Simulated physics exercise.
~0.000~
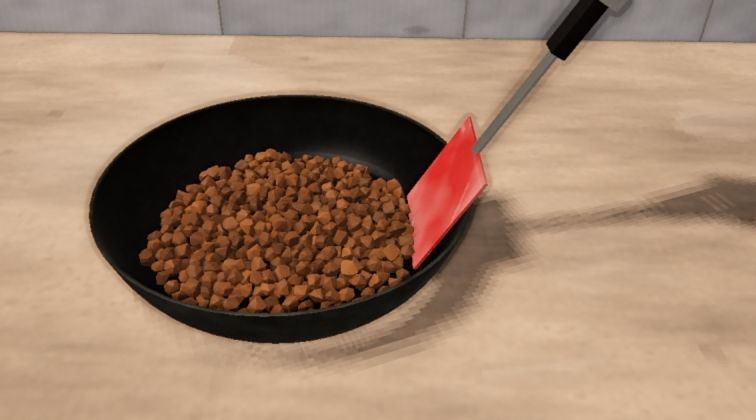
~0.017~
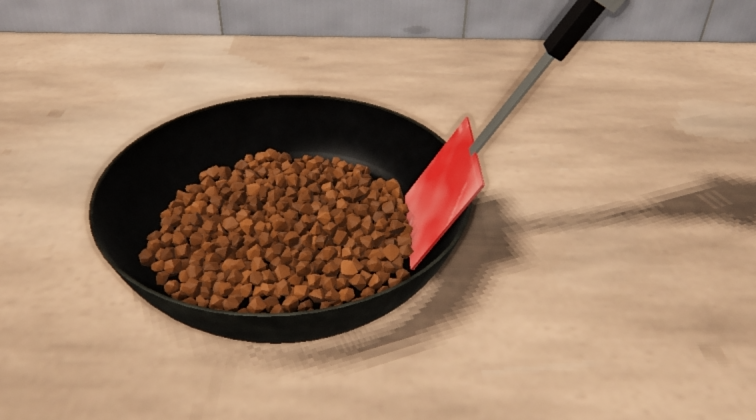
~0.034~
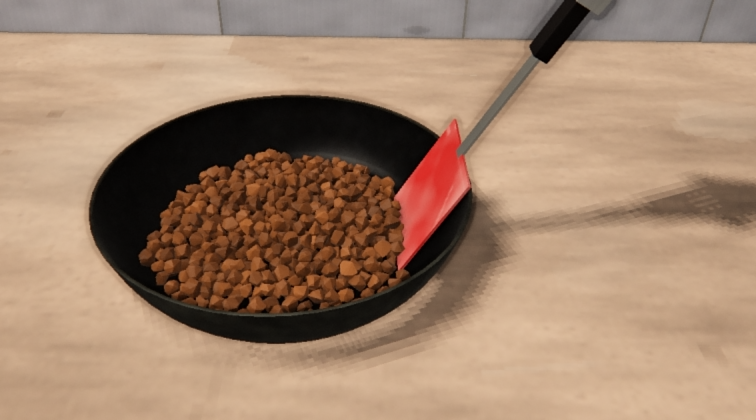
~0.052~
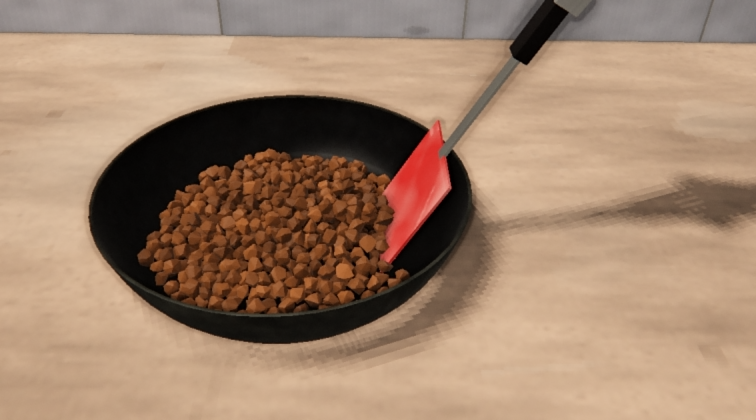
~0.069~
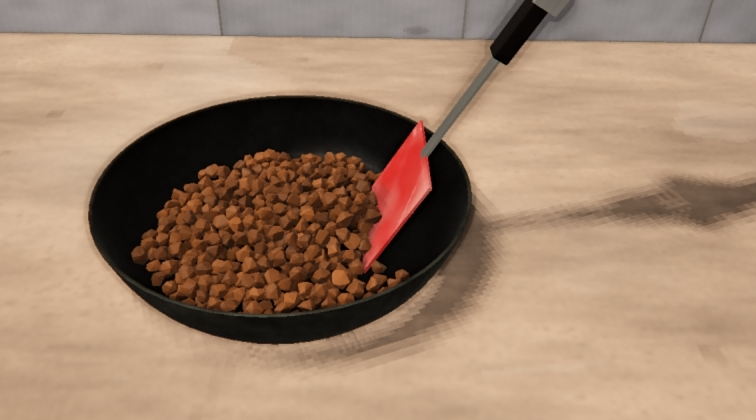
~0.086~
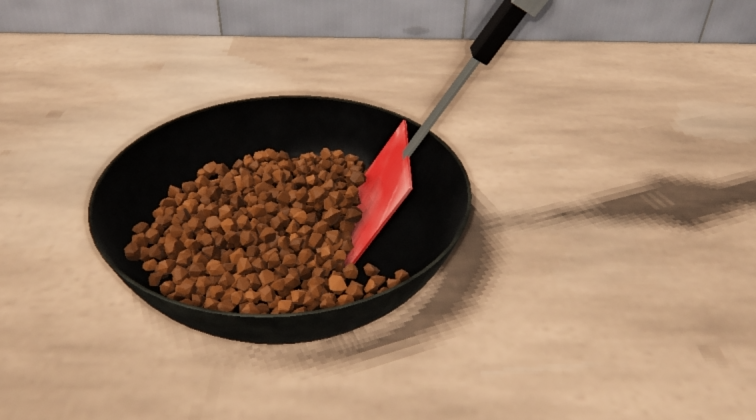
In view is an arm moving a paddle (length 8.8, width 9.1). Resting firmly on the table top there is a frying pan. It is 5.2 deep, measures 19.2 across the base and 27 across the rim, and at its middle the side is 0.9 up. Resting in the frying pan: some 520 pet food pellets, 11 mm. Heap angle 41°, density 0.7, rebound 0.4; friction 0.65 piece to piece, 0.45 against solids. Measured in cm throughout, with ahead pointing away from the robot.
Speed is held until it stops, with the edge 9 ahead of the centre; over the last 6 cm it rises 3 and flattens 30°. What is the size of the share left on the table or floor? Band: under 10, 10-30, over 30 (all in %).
Under 10 %.
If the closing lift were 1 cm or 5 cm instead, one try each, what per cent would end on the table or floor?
Try one gives about 5 in a hundred, try two about 10 in a hundred.
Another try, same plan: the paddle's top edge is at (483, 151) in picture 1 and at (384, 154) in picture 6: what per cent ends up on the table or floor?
It comes to something like 15 %, give or take.
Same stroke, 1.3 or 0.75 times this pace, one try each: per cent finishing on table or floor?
Estimates in order: 15 per cent, 5 per cent.
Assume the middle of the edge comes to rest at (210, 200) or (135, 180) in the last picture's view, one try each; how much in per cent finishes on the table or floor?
Around 0 per cent for the first try and 35 per cent for the second.
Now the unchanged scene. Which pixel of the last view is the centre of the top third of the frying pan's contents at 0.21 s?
It is centred close to (186, 204).
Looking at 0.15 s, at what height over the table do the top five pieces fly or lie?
Height: Approx. 6 cm.
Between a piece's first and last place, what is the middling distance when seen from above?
I'd put it at close to 5 centimetres.
After 0.15 s, sloping 60°, highest piece 7 above the table; 519 in the frying pan.
After 0.21 s, sloping 50°, highest piece 6 above the table; 519 in the frying pan.
After 0.45 s, sloping 30°, highest piece 9 above the table; 490 in the frying pan, 21 on the table or floor, 8 on the blade or in flight.
After 1.50 s, sloping 30°, highest piece 6 above the table; 487 in the frying pan, 32 on the table or floor.
In the end, 487 in the frying pan, 32 on the table or floor. That is 6 % on the table or floor.
